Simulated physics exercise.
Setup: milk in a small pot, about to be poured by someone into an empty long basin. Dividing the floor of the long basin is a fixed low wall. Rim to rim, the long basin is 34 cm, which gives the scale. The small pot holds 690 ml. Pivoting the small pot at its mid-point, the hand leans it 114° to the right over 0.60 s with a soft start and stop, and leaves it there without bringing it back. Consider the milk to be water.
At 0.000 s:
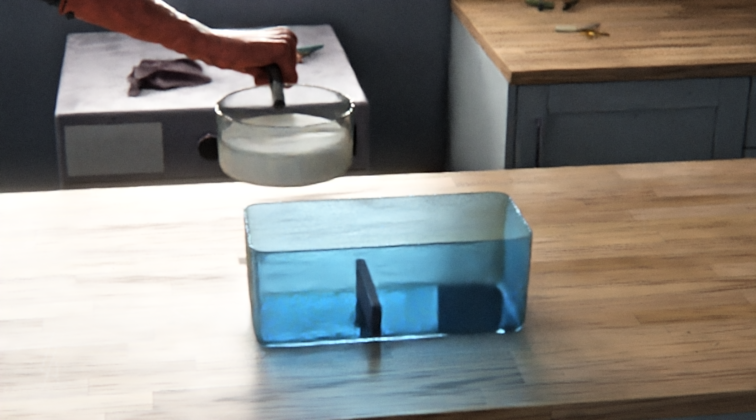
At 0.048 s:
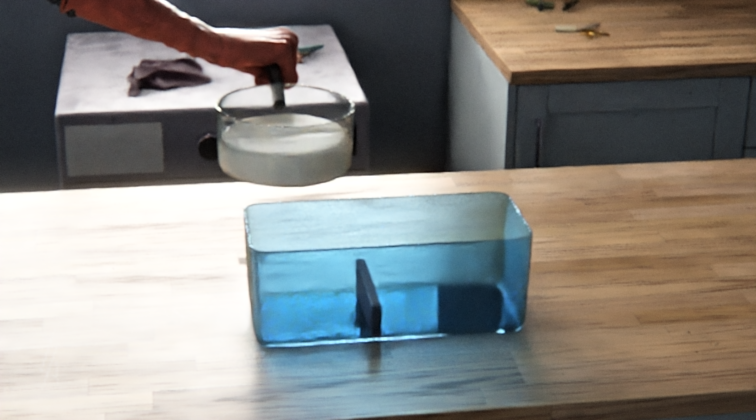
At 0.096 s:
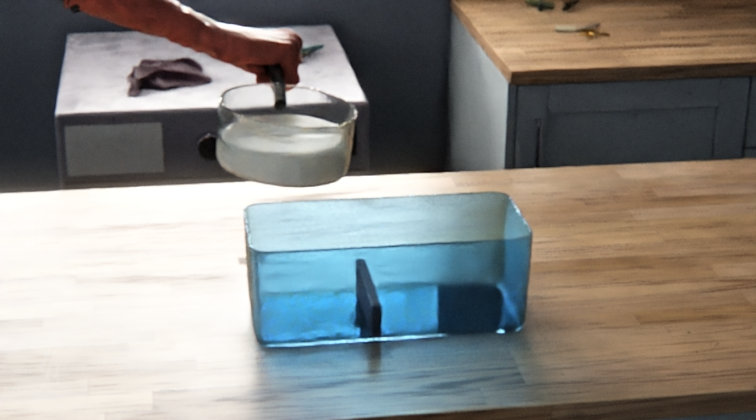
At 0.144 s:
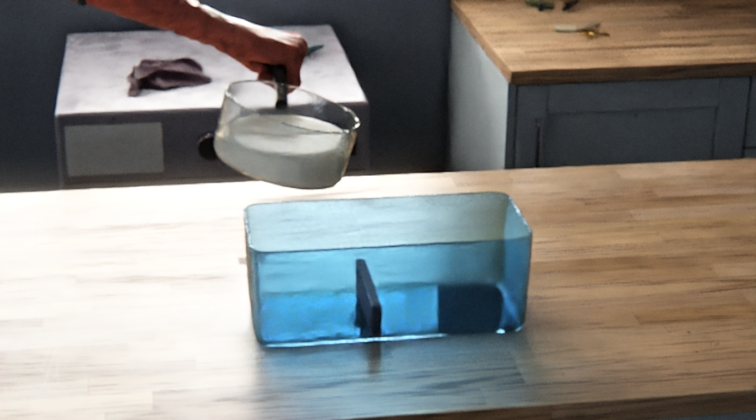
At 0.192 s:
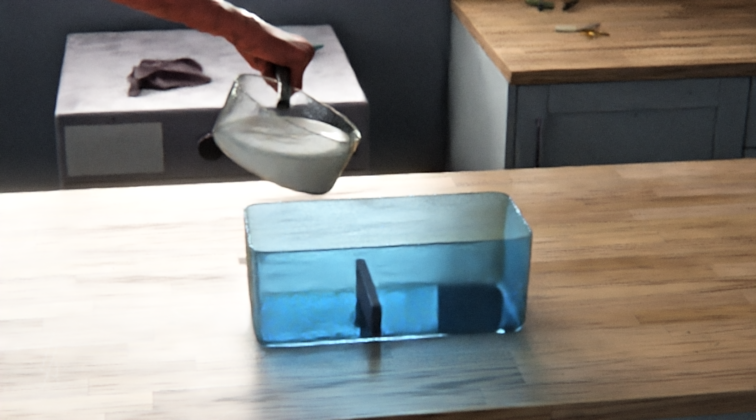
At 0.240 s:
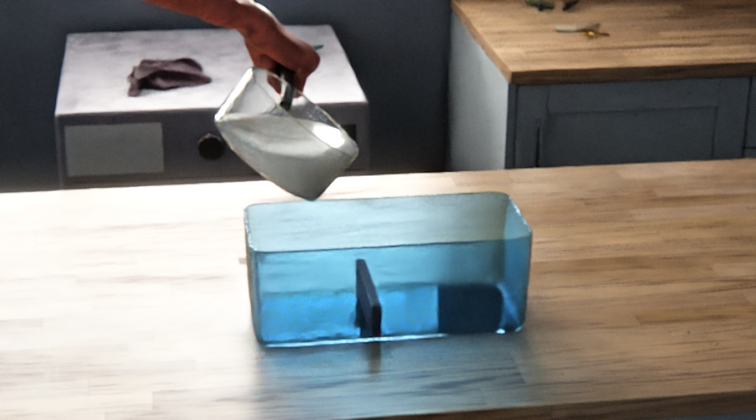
A hand holding a small clear pot of white liquid above a long, blue-tinted basin on a wooden counter tilts it to the right, slowly at first and then more steeply, while the liquid shifts inside the pot.
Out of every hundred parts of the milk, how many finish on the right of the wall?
About 52 in every hundred.
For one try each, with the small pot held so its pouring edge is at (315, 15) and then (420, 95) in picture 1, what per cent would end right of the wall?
Roughly 35 per cent the first time and 90 per cent the second.
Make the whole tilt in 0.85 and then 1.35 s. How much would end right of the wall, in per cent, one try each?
The first try gives 60 percent and the second 65 percent.
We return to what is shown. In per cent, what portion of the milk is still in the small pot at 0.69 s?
3 per cent or thereabouts.
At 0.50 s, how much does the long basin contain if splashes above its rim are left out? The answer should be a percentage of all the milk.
Fraction in basin: Approx. 54%.
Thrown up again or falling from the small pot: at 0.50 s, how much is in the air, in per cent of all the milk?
Estimate: Some 30 % of the total.
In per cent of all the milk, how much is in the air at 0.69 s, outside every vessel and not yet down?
Roughly 4 %.
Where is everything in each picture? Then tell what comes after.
In the first frame, it leans 0°; its right rim is at (353, 104); the milk meets the walls at (220, 136) and (349, 130); the long basin's rim runs from (248, 230) to (520, 215); the wall's top is at (368, 282).
In the second frame, it leans 2°; its right rim is at (354, 106); the milk meets the walls at (220, 136) and (349, 131).
In the third frame, it leans 7°; its right rim is at (356, 112); the milk meets the walls at (219, 134) and (350, 133).
In the fourth frame, it leans 15°; its right rim is at (358, 122); the milk meets the walls at (218, 132) and (350, 135).
In the fifth frame, it leans 26°; its right rim is at (358, 135); the milk meets the walls at (216, 127) and (352, 137).
In the sixth frame, it leans 39°; its right rim is at (355, 151); the milk meets the walls at (218, 121) and (354, 141).
After 0.50 s the tilt is 106° and 17 per cent is still to pour, 16 is left of the wall and 38 right of it.
After 0.69 s the tilt is 114° and 3 per cent is still to pour, 40 is left of the wall and 53 right of it.
After 0.88 s the tilt is 114° and 0 per cent is still to pour, 45 is left of the wall and 52 right of it.
After 1.10 s the tilt is 114° and 0 per cent is still to pour, 45 is left of the wall and 52 right of it.
In the end 45 per cent lies left of the wall, 52 right of it and 2 outside.
